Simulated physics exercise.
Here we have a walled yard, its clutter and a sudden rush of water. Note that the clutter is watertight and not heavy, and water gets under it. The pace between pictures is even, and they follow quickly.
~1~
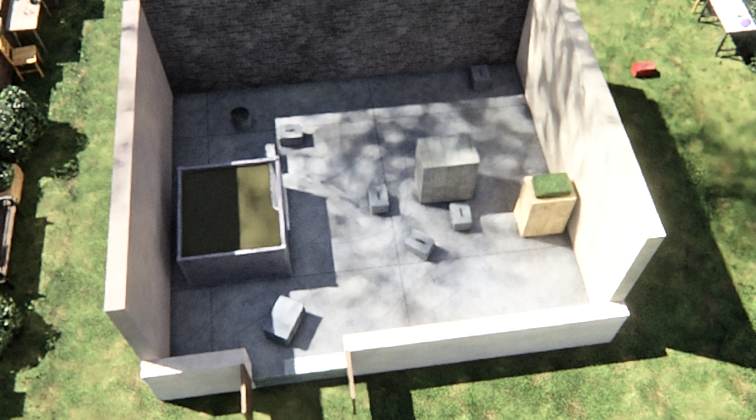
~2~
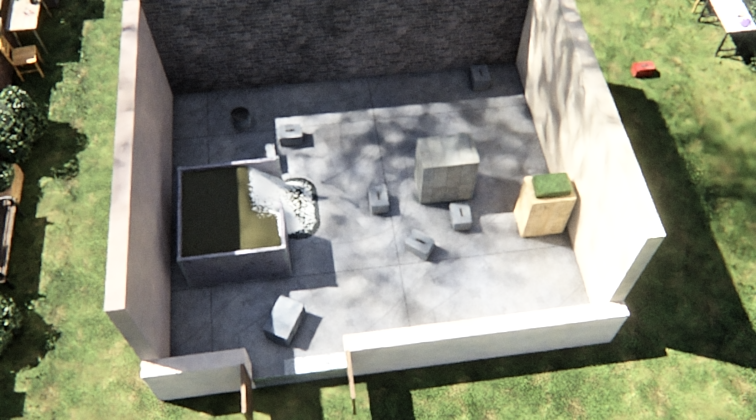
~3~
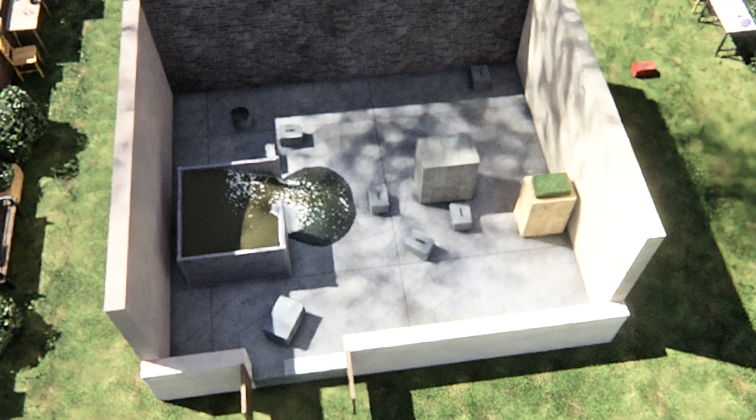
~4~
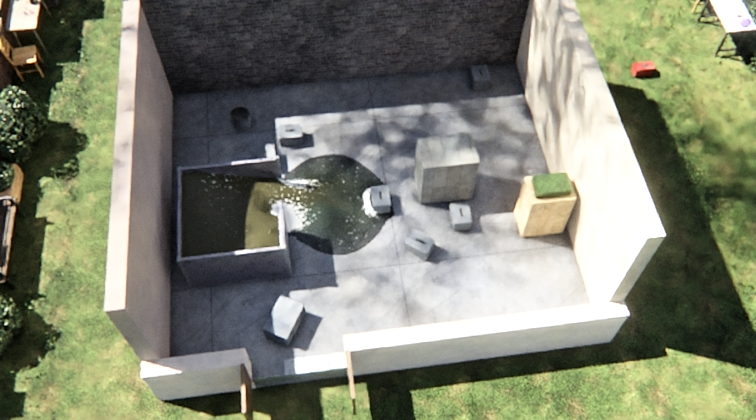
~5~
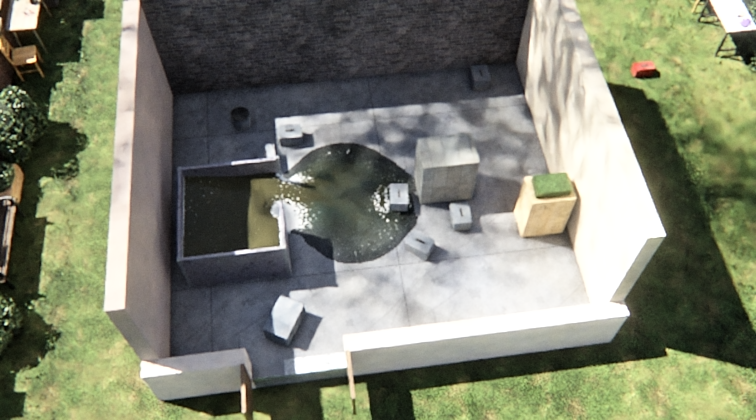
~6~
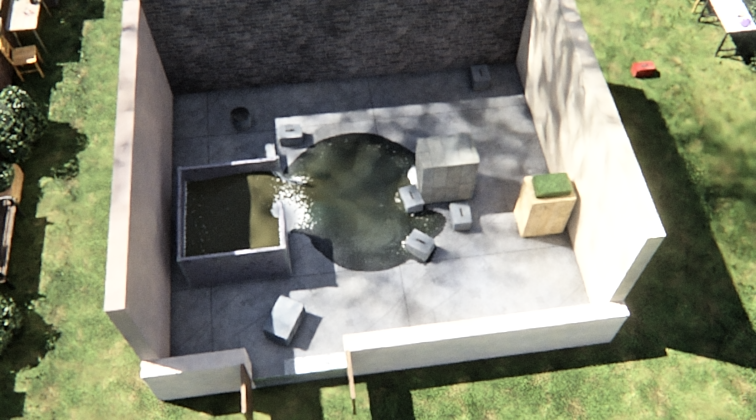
Water burst from the open side of a walled tank on the left and spread in a dark pool across the paved yard, pushing one small grey block to the right among the others.
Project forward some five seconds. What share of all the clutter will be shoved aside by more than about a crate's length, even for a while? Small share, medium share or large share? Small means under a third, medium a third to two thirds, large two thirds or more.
A medium share.
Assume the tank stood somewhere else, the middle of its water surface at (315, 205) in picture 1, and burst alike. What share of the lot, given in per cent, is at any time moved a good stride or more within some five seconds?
Close to 50 %.
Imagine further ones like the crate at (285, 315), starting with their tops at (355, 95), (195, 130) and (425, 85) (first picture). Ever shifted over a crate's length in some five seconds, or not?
Stays put, stays put, shoved clear.
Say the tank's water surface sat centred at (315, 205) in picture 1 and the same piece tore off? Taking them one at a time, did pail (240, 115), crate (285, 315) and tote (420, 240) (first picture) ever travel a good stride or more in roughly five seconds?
In order: Remained close by, remained close by, went well off.
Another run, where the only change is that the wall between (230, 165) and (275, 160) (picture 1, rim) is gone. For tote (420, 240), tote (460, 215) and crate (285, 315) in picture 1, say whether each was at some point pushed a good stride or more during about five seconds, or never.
Fell short, fell short, fell short.
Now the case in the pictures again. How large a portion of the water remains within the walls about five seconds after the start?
Roughly 100 in a hundred.
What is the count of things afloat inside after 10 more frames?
The total is 2.
A moment on, 1 of 8 are well off their spots; 1 afloat.
Next, 4 of 8 are well off their spots; 2 afloat.
Later, 4 of 8 are well off their spots; 3 afloat.
In the end, 4 of 8 are well off their spots, and 4 have been at some point; 4 afloat.
